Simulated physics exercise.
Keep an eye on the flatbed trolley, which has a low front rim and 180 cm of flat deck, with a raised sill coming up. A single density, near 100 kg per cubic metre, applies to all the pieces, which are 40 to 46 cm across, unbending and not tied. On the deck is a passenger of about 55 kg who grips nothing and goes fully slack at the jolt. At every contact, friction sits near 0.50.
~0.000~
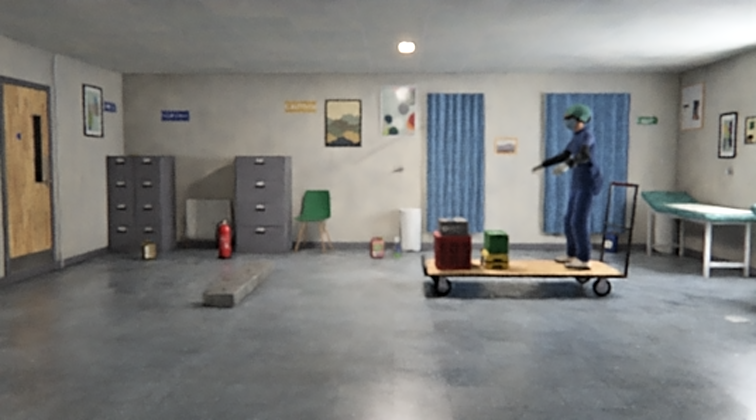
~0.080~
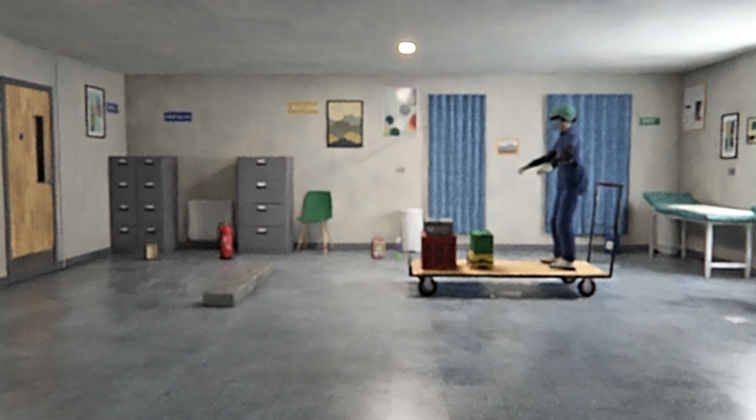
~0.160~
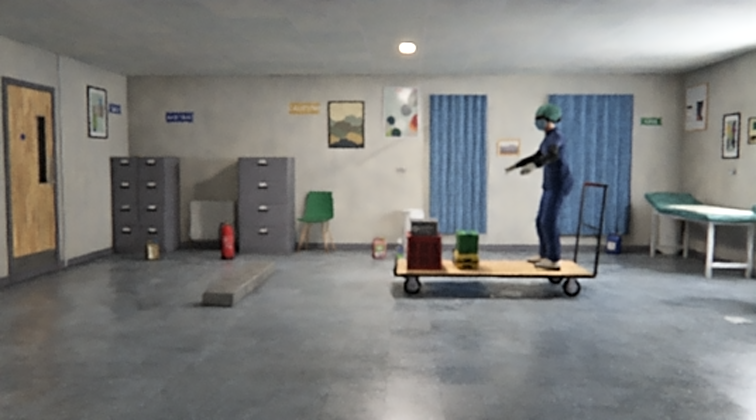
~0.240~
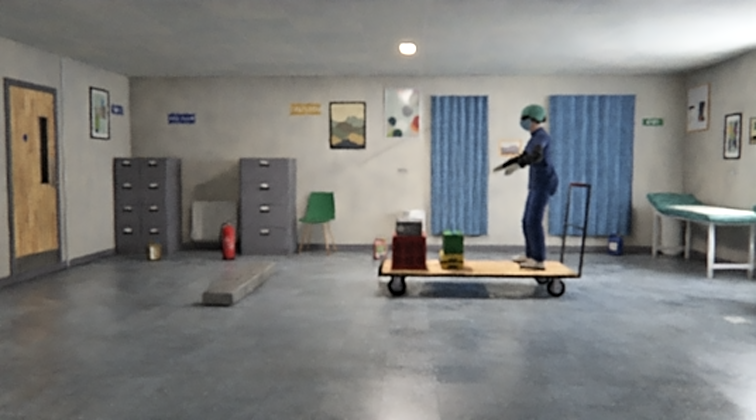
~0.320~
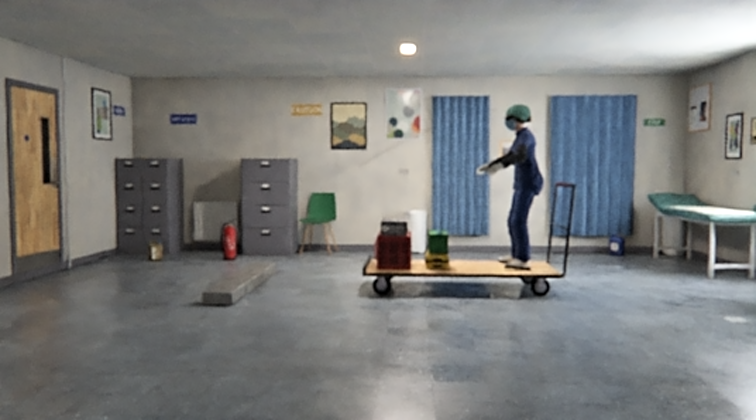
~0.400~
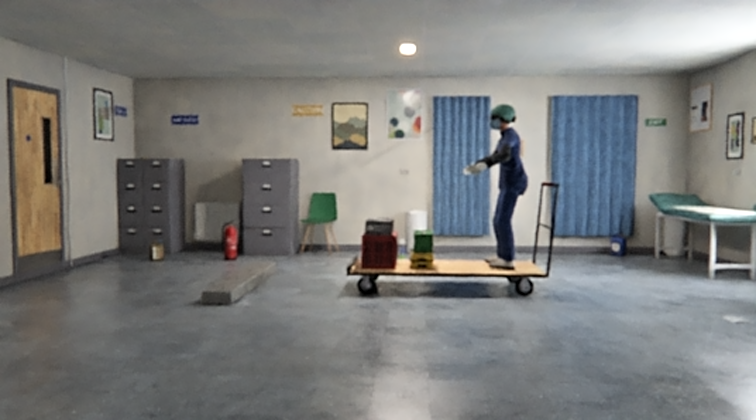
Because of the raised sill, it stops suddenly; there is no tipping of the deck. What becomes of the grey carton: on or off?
Looks like it passes the edge this time.
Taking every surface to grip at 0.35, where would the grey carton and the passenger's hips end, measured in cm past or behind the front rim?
The grey item would end 70 cm past the front rim, and the hips 110 cm behind it.
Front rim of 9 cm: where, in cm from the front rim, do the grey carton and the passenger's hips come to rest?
Grey 60 past, hips 120 behind.
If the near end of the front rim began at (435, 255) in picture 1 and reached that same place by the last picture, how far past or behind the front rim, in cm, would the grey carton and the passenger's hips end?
The grey item would stop 80 cm past the front rim, and the hips 60 cm behind it.
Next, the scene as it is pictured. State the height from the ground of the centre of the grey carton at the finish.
5 cm.
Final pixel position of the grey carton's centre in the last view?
Roughly at (190, 278).
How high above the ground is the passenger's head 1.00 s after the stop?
The head is some 60 cm up from the ground.
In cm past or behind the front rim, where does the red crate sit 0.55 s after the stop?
Roughly 20 cm short of the front rim.
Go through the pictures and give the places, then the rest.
In the first picture, grey carton (452, 227), green parcel (496, 242), rim corner (426, 273); 173 cm short of the stop.
In the second picture, grey carton (438, 227), green parcel (482, 242), rim corner (411, 273); 159 cm short of the stop.
In the third picture, grey carton (424, 227), green parcel (467, 242), rim corner (395, 273); 145 cm short of the stop.
In the fourth picture, grey carton (409, 227), green parcel (453, 242), rim corner (380, 273); 131 cm short of the stop.
In the fifth picture, grey carton (395, 227), green parcel (438, 242), rim corner (364, 272); 117 cm short of the stop.
In the sixth picture, grey carton (380, 226), green parcel (423, 241), rim corner (348, 272); 103 cm short of the stop. Speed about 1.8 m/s.
Impact comes at 0.99 s.
After 1.24 s the grey carton is 4 cm past the rim, tilted 15°, near (245, 226) in the last picture's view.
After 1.54 s the grey carton is 34 cm past the rim, tilted 70°, near (216, 272) in the last picture's view.
After 1.99 s the grey carton is 61 cm past the rim, tilted 180°, near (190, 278) in the last picture's view.
When all is still (2.8 s), past the rim, grey carton; behind it, green parcel, red crate, yellow suitcase and the passenger's hips.
